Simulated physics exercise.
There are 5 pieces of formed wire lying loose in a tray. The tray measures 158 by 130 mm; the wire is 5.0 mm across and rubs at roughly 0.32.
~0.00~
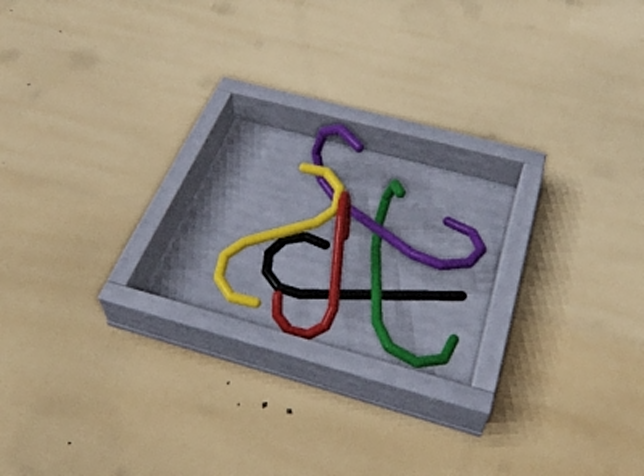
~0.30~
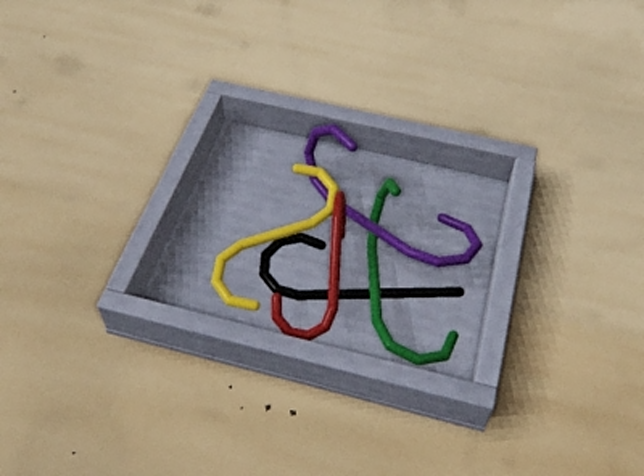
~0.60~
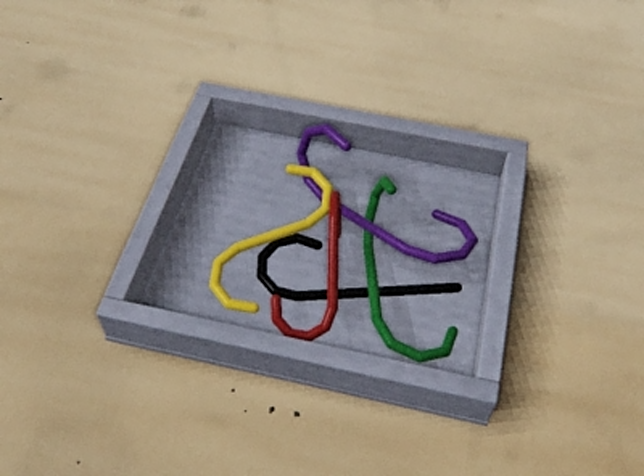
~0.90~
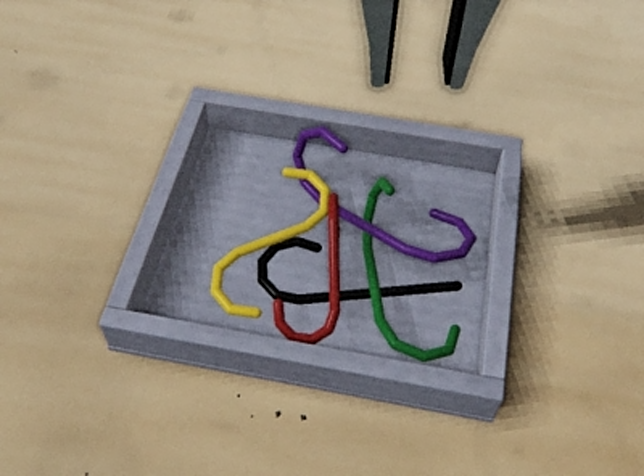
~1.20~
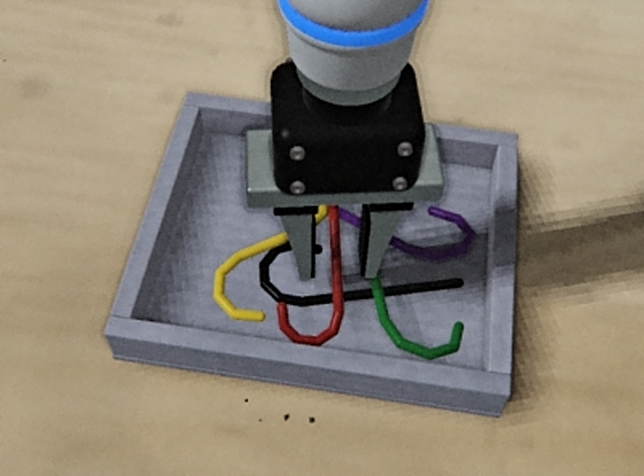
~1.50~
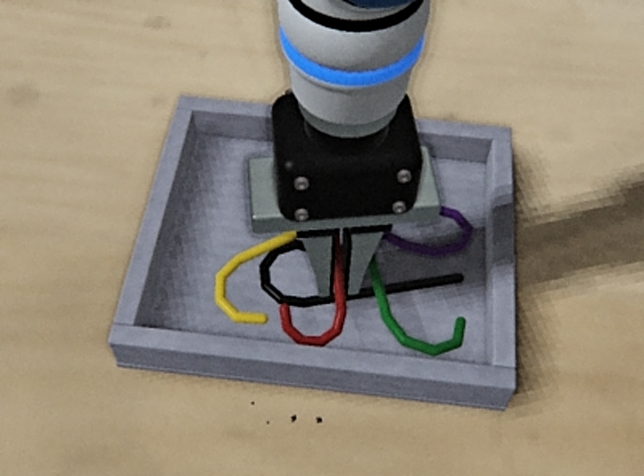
Robotic gripper descending into a gray tray of five tangled colored wire hooks and closing its fingers on the red one.
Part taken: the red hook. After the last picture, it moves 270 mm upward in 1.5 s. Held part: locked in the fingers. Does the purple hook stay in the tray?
It ends up still in the tray.
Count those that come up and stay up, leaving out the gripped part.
I count 0 here.
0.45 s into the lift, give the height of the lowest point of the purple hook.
I'd say close to 0 mm.
After 1.95 s, lowest point more than 20 mm over the tray floor, red hook 58 mm.
After 2.33 s, lowest point more than 20 mm over the tray floor, red hook 159 mm.
After 3.00 s, lowest point more than 20 mm over the tray floor, red hook 272 mm.
End, hanging red hook 272 mm; the other 4 are down.
